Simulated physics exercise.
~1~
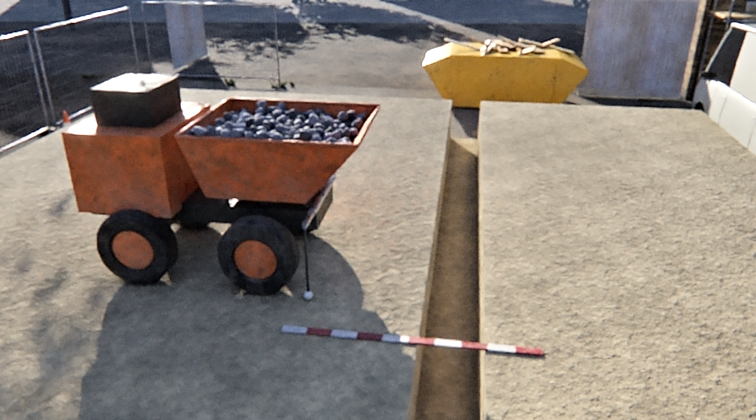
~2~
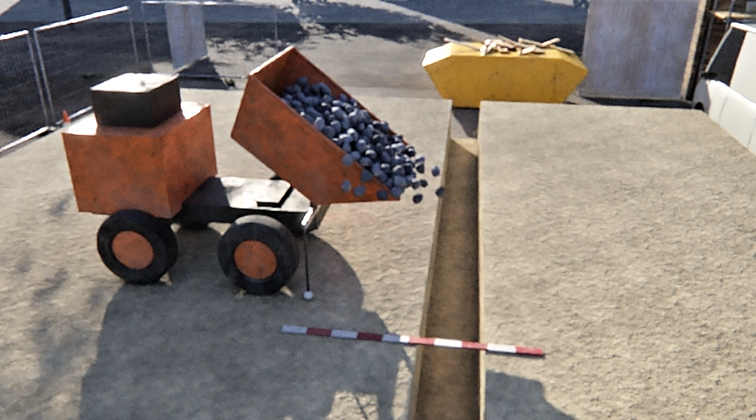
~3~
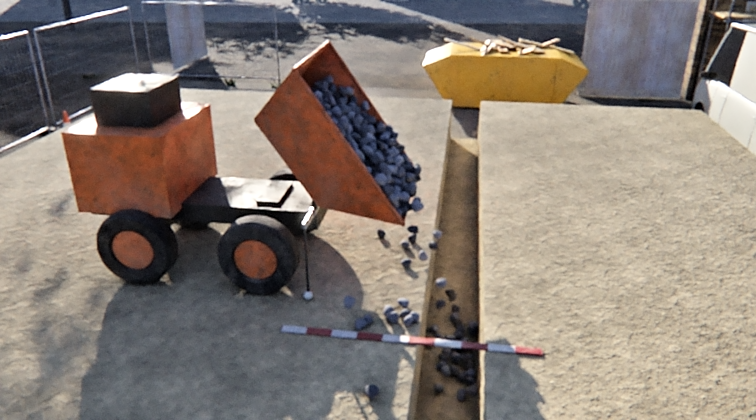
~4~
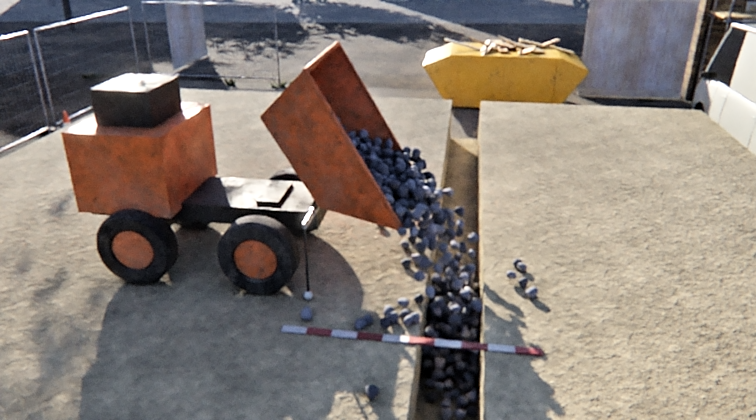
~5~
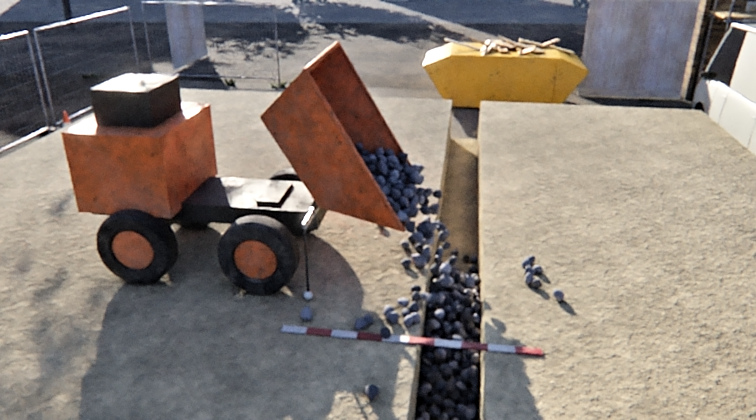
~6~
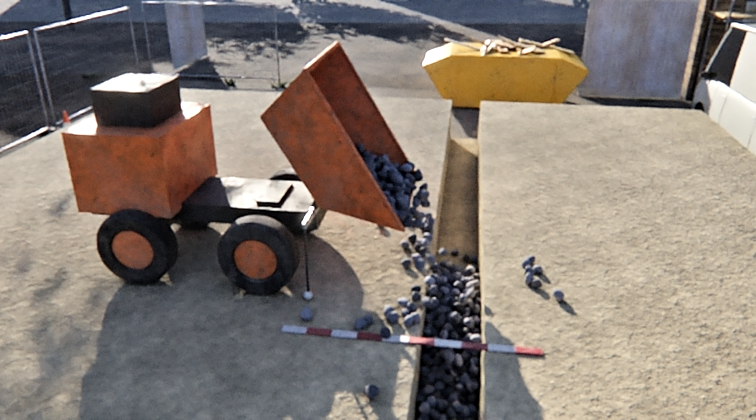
In this clip, a small orange dumper tips its body toward the right, spilling dark rounded stones into a narrow trench near a striped staff; most end up in the trench, while some remain in the raised body and a few lie on the ground either side.
